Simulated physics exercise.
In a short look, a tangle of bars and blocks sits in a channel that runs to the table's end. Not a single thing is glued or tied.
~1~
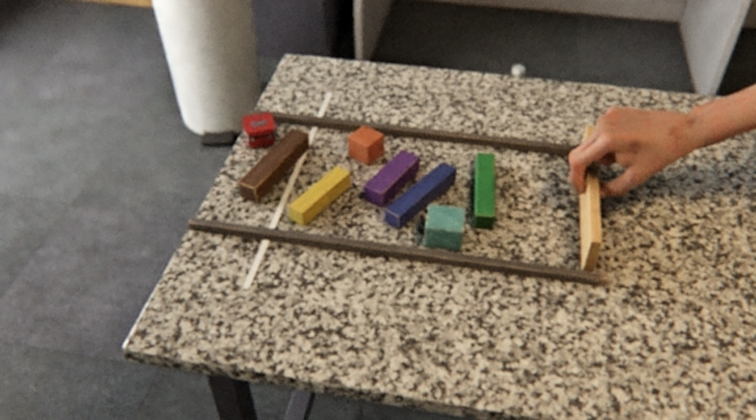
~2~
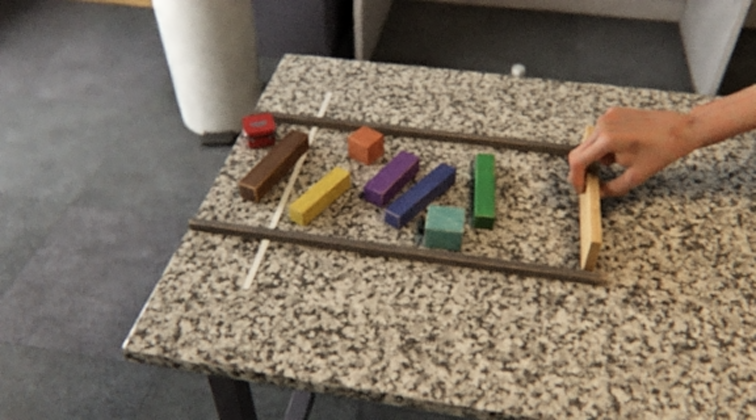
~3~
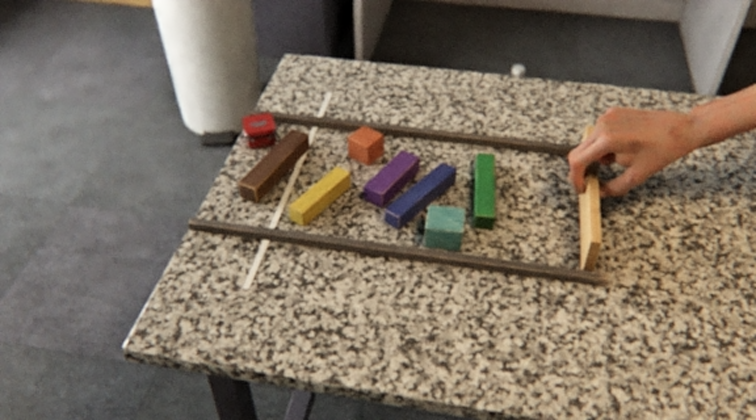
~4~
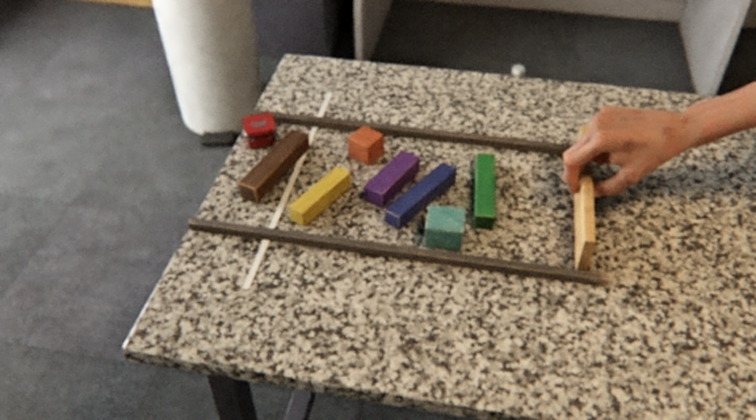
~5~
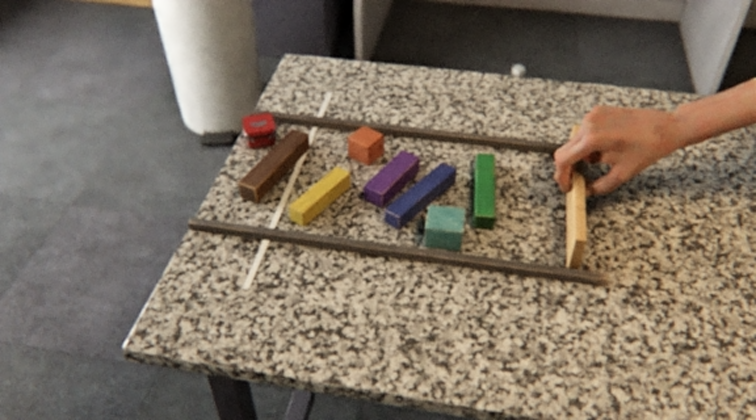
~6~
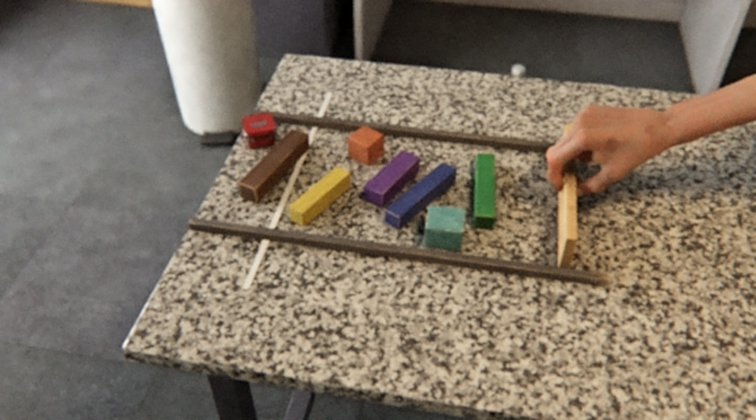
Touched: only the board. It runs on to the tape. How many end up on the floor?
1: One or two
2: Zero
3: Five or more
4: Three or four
Three or four (4).
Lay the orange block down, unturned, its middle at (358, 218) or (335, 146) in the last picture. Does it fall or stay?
For the orange block: Still there and then still there.
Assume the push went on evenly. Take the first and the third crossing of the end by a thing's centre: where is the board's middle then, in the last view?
For the first, roughly (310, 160); for the next, roughly (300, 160).
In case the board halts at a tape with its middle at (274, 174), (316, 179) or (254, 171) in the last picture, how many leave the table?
3, 0, 5.
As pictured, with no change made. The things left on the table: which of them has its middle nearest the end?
That would be the purple bar.
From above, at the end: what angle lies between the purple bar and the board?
It comes to around 10 degrees.
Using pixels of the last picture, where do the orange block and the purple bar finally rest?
About (293, 126), and the other about (245, 160).
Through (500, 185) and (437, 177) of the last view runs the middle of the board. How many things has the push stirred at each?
By then 0, and 4.
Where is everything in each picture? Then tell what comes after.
Red case (260, 131); brown stick (276, 164); yellow bar (321, 195); board (589, 195); tape (294, 176), in the first frame.
Brown stick (276, 165); board (589, 195), in the second frame.
Yellow bar (321, 196); purple bar (392, 178), in the third frame.
Red case (260, 132); green stick (485, 190), in the fourth frame.
Brown stick (276, 165); turquoise block (445, 228), in the fifth frame.
Red case (260, 132); brown stick (276, 165); yellow bar (321, 196); board (567, 193); tape (294, 176), in the sixth frame.
Soon after, none off yet; red case at rest near (260, 132); brown stick at rest near (276, 165); yellow bar at rest near (321, 196).
At rest, the number that fall off is three or four; fallen, yellow bar, brown stick and red case.
